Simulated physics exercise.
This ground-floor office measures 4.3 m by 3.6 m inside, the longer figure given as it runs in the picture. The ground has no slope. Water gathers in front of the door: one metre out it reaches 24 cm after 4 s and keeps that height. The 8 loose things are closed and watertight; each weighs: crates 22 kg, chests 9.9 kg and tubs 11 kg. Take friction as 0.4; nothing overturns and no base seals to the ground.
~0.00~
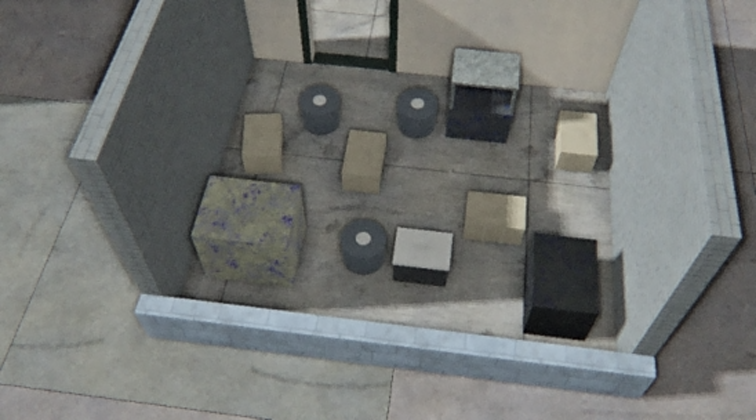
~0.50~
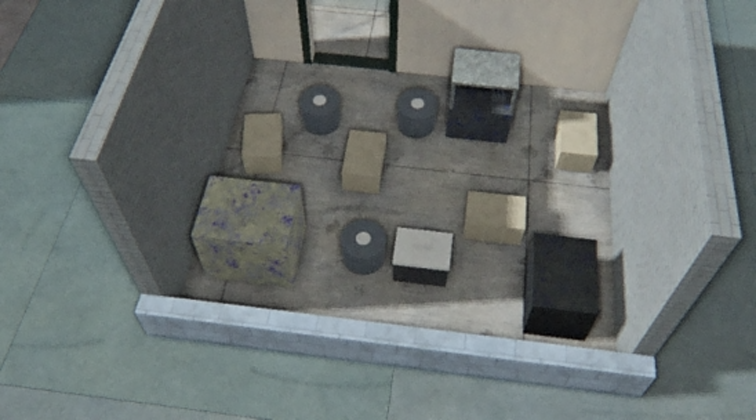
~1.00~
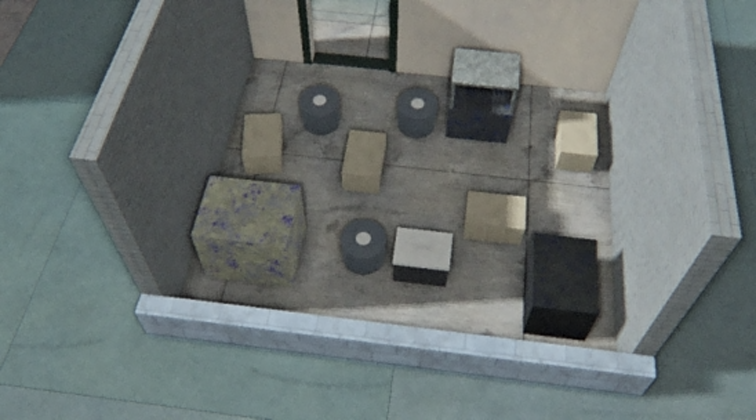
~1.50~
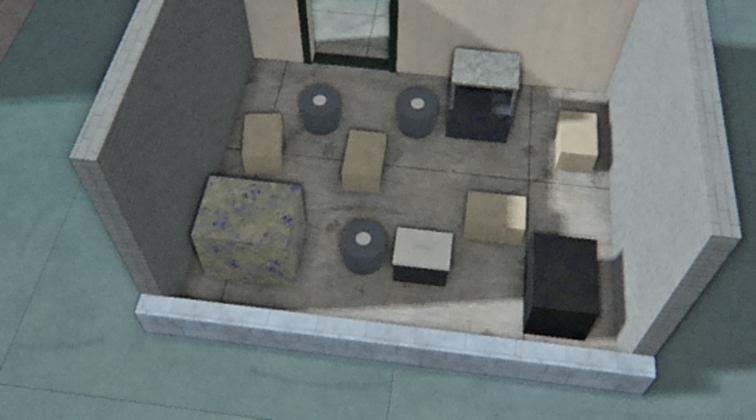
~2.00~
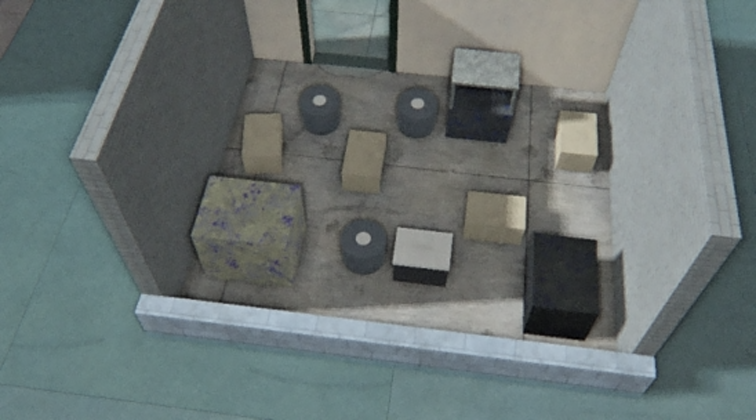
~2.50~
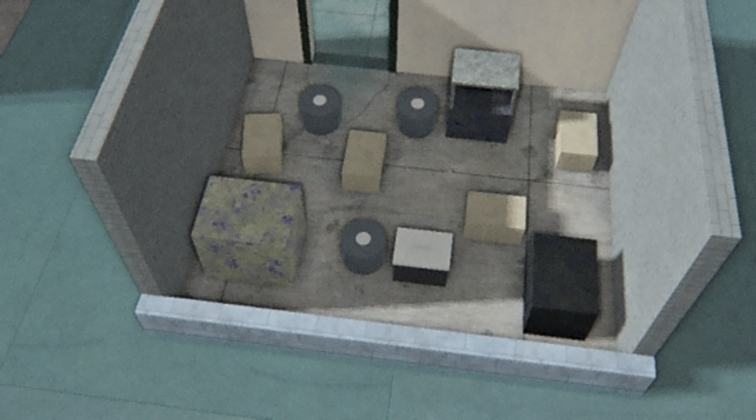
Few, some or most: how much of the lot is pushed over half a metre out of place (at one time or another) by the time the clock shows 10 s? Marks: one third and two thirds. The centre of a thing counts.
It is from one to two thirds.
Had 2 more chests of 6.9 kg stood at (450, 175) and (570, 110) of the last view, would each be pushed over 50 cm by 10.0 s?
In turn: More, under.
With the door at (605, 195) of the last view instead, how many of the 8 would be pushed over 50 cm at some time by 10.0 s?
In that case 6 of them.
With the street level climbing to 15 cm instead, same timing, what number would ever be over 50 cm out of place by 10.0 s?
Then 1.
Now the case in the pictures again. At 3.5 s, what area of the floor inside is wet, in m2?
Roughly 2.5 m2.
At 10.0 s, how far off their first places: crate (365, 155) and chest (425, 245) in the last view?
In turn: 200 cm, 100 cm.
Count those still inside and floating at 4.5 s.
I count 0.
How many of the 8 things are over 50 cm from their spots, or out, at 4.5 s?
I count 1.
After 3.5 s 0 of 8 are over 50 cm from their spots; 0 afloat.
After 4.5 s 1 of 8 are over 50 cm from their spots; 0 afloat.
After 7.0 s 3 of 8 are over 50 cm from their spots; 1 afloat.
After 10.0 s 5 of 8 are over 50 cm from their spots, and 5 have been at some point; 5 afloat.
